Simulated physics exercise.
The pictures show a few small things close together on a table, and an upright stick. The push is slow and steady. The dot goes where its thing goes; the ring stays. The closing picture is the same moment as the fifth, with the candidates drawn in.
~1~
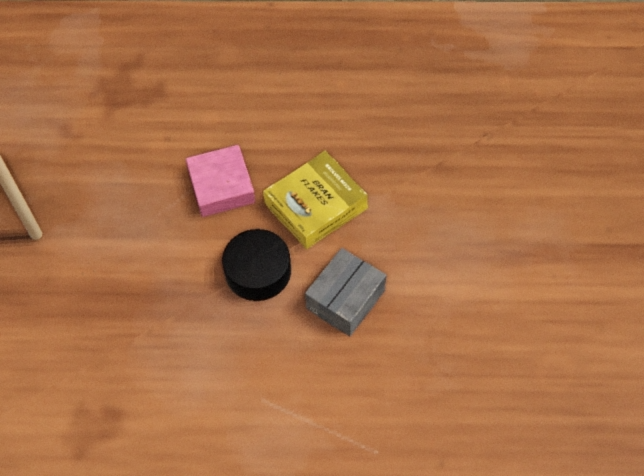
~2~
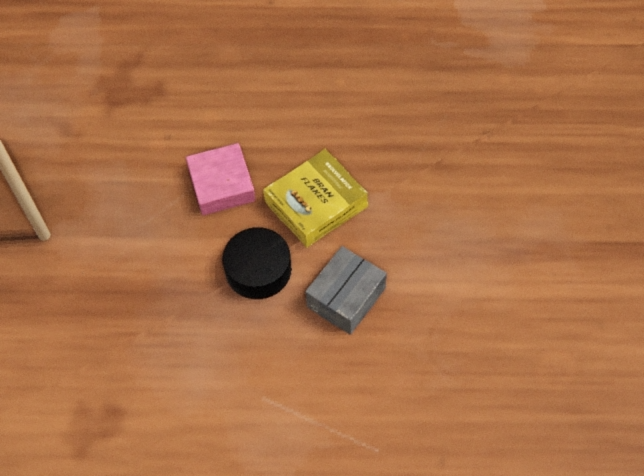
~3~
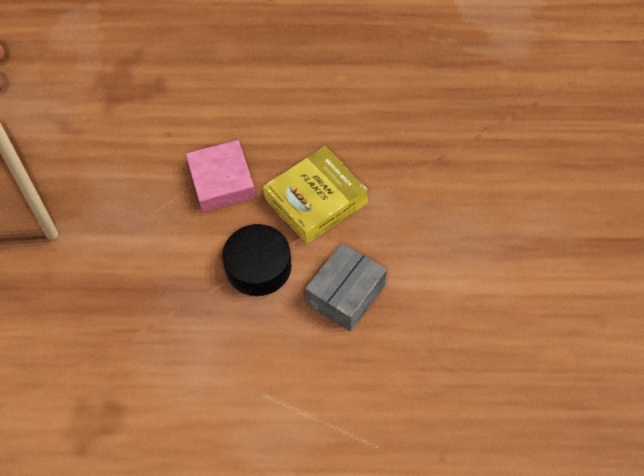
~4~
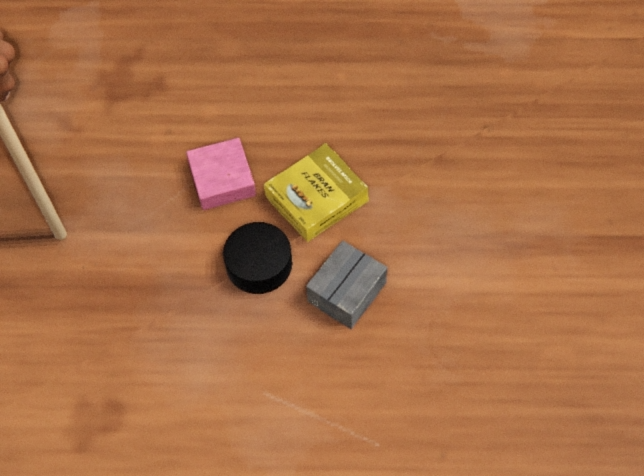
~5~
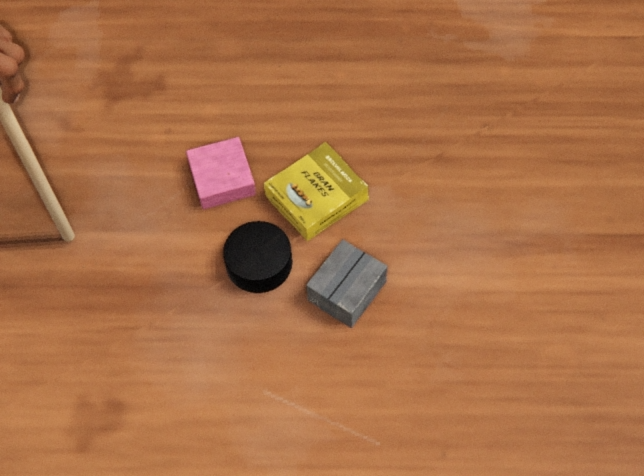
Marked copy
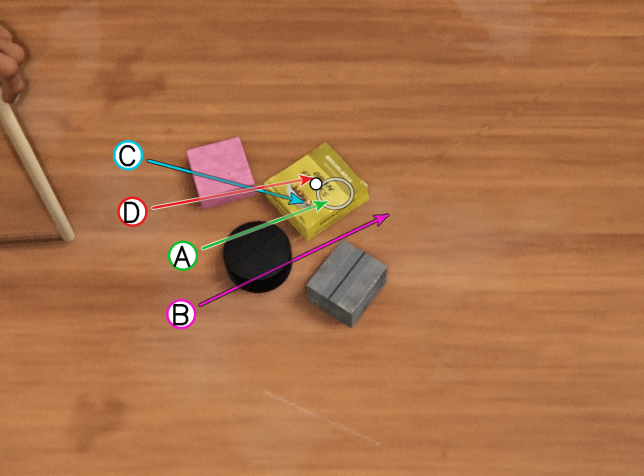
A wooden stick edging slowly rightward from the left, fingers appearing behind it, while pink, yellow, black and grey objects sit clustered.
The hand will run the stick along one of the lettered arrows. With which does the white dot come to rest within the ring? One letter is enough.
With D the dot lies in the ring.
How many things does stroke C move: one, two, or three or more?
Two.
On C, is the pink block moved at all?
On that stroke, yes.
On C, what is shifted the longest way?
The pink block.
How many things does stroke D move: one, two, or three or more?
Two.
On the copy, A from (203, 248) to (327, 202); B from (200, 305) to (388, 215); C from (148, 161) to (303, 202); D from (153, 208) to (313, 178); the ring at (335, 194); the white dot at (316, 184).
On D. First, foot of the stick (212, 198); yellow box (317, 191); pink block (233, 166).
Then, foot of the stick (269, 187); yellow box (317, 191); pink block (258, 151).
Finally, foot of the stick (313, 179); yellow box (335, 200); pink block (260, 149); the dot on the yellow box is in the ring.
By contrast, A leaves the dotted thing at (358, 168); B leaves the dotted thing at (339, 127); C leaves the dotted thing at (402, 205).
